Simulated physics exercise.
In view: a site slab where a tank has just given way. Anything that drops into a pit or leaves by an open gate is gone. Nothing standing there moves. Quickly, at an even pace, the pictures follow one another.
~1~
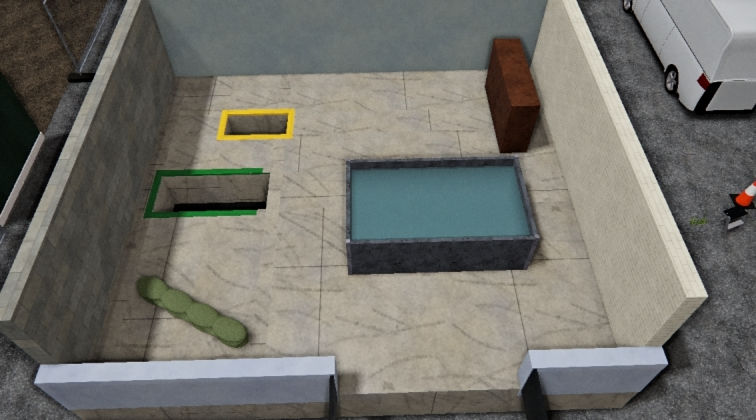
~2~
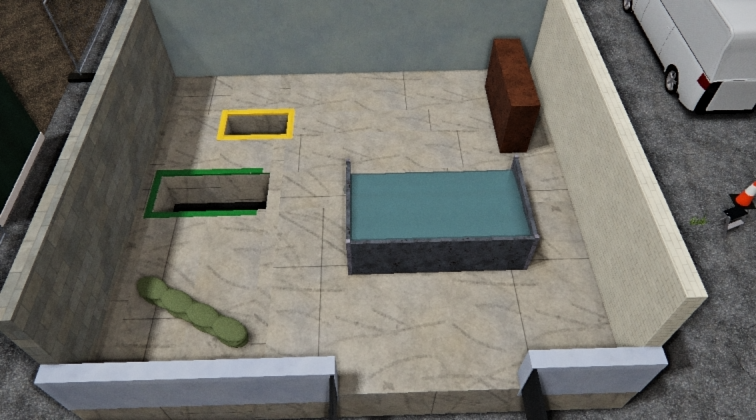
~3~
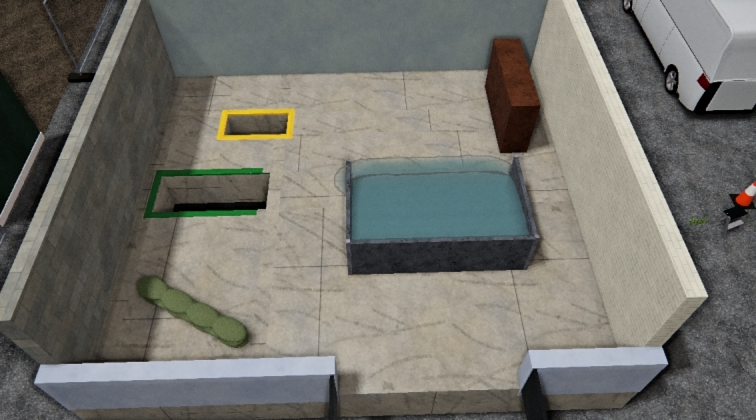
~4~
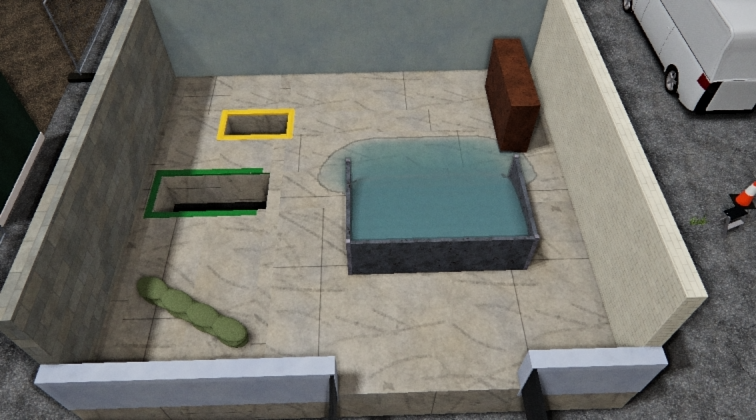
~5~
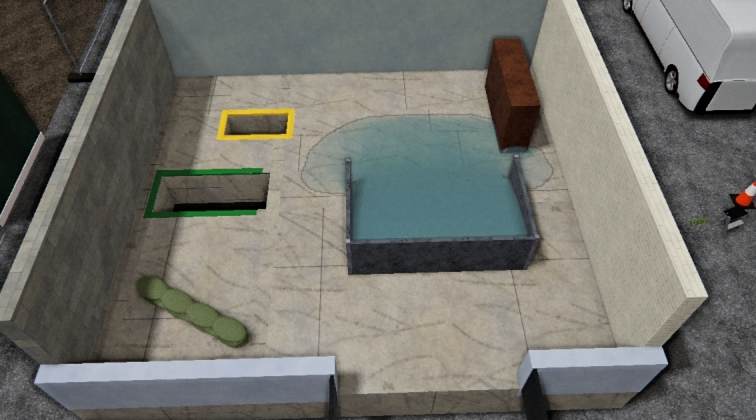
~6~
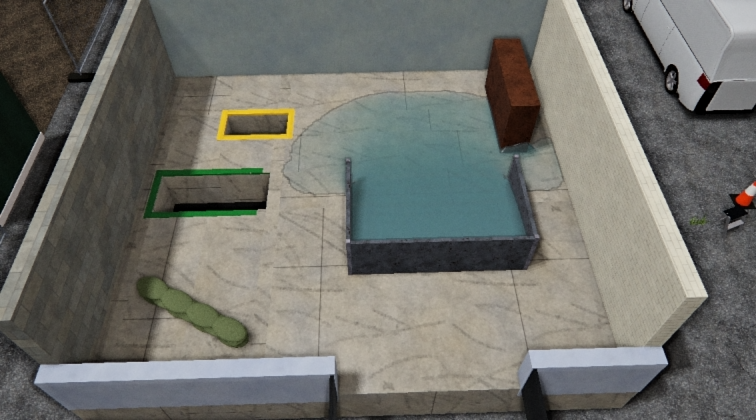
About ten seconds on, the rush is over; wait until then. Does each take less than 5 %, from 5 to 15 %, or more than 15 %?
At the end, the gate will not reach five per cent; the yellow pit will not stay within fifteen per cent; the green pit will not stay within fifteen per cent.
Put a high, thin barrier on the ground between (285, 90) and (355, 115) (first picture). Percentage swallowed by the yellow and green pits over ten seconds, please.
Yellow 12 %, green 20 %.
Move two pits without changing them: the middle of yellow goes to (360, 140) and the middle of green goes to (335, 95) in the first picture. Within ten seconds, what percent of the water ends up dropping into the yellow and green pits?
In per cent: Yellow 35, green 30.
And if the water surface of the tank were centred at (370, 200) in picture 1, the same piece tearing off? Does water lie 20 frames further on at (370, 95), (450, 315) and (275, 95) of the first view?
In turn: Awash, no water, awash.
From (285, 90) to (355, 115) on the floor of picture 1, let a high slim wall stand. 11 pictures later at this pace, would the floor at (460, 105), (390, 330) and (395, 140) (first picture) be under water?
Same order as asked - soaked, unsoaked, soaked.
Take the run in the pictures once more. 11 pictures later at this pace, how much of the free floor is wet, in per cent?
Roughly 40 percent, I reckon.
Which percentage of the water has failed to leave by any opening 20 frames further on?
Estimate: 94 %.
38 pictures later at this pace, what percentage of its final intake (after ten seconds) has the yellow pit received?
It would be roughly 65 percent of the ten-second total.
A moment on, water covers 35 % of the floor; the gate 0 %, the yellow pit 0 %, the green pit 0 %.
Next, water covers 40 % of the floor; the gate 0 %, the yellow pit 1 %, the green pit 0 %.
Then, water covers 50 % of the floor; the gate 0 %, the yellow pit 5 %, the green pit 0 %.
Later, water covers 70 % of the floor; the gate 0 %, the yellow pit 14 %, the green pit 9 %.
In the end, water covers 90 % of the floor; the gate 2 %, the yellow pit 22 %, the green pit 23 %.
